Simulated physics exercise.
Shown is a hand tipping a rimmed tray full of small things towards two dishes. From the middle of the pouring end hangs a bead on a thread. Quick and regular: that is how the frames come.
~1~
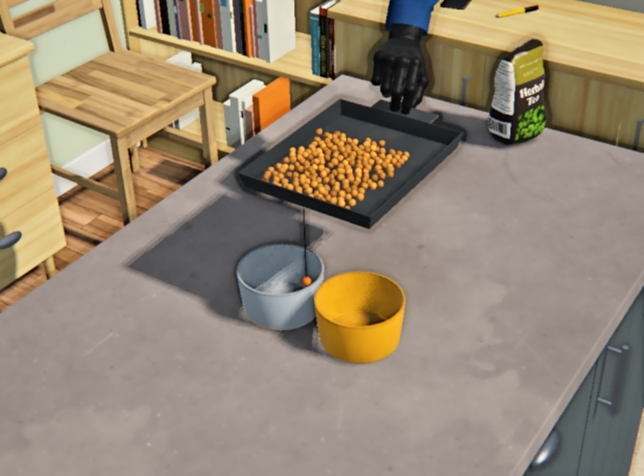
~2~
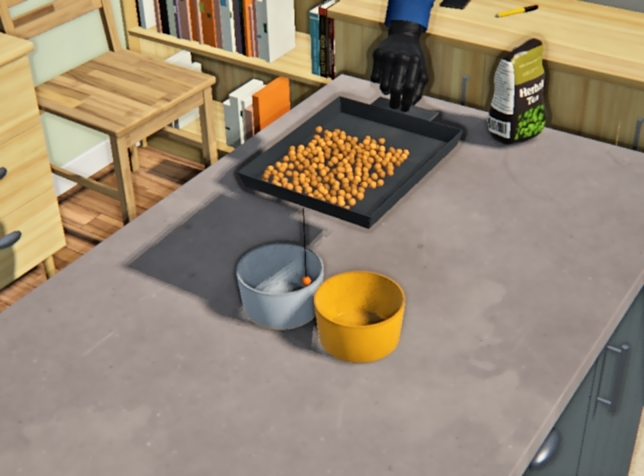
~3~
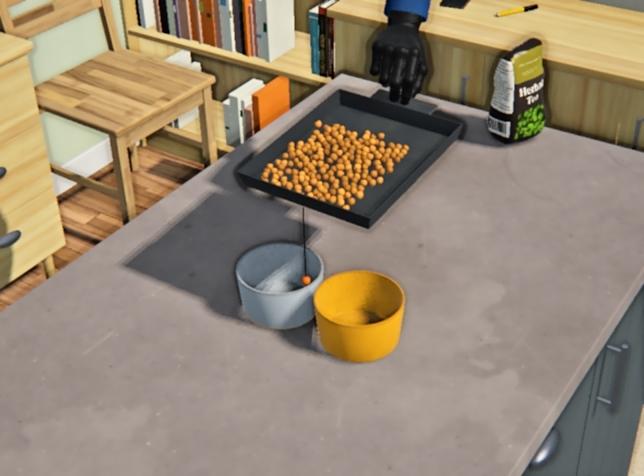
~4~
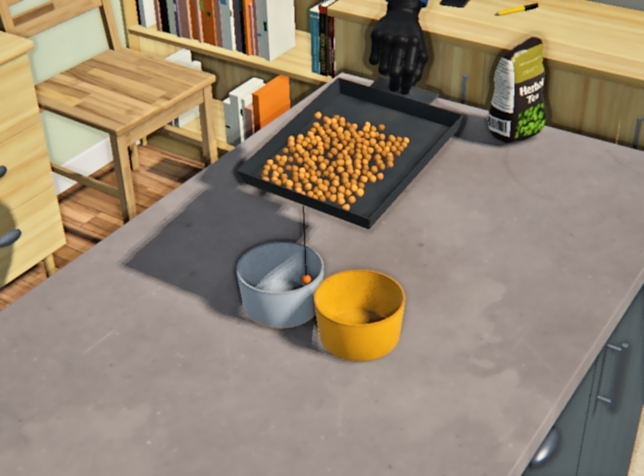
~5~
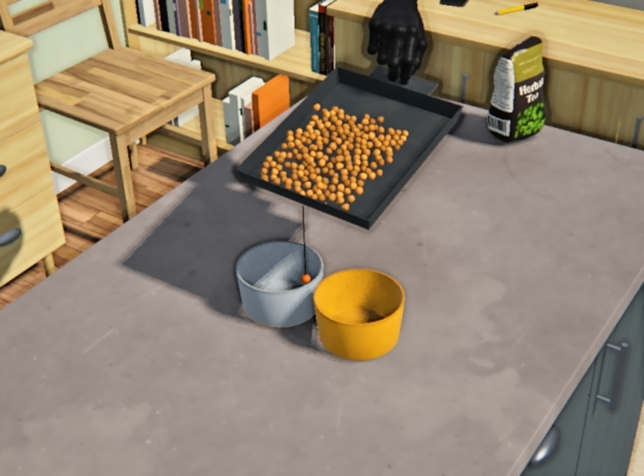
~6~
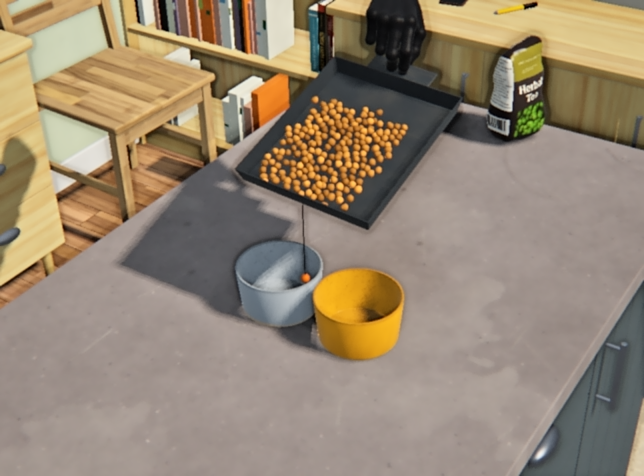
The footage shows a black-gloved hand at the far end of a dark rimmed tray of roasted chickpeas, gradually raising that end so the tray tilts toward a gray-blue dish and a yellow dish, while a hanging orange bead stays nearly still.
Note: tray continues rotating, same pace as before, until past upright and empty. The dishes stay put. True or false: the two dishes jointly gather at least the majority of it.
False, they gather a minority.
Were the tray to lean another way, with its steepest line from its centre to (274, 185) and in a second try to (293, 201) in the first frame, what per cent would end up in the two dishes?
I'd say some 80 in a hundred at first, then 10 in a hundred.
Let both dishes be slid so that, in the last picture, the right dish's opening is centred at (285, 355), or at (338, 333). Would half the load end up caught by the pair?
The dishes end up with the lesser share in the first try and the greater share in the second.
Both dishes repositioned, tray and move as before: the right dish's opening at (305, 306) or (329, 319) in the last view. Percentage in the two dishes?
In order, 50 % and 80 %.
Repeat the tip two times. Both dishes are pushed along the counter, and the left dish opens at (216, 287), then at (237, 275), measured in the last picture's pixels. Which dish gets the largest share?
Well, first the one further right, then the one further right.
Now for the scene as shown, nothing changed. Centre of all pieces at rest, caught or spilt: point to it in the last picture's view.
The centre settles at about (313, 376).
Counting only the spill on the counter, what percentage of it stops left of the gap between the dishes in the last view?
60 per cent, roughly.
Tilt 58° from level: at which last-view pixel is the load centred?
Look around (320, 173) in the last picture.
Just after the last frame, tray tipped steeply; almost all on the tray; just a few in the air.
A moment on, tray tipped right over; almost all on the tray; just a few outside both.
Further on, tray tipped past a quarter turn; roughly a quarter in the right dish; just a few in the left dish; the larger part outside both.
When it is over, tray tipped past a quarter turn; roughly a quarter in the right dish; just a few in the left dish; the larger part outside both.
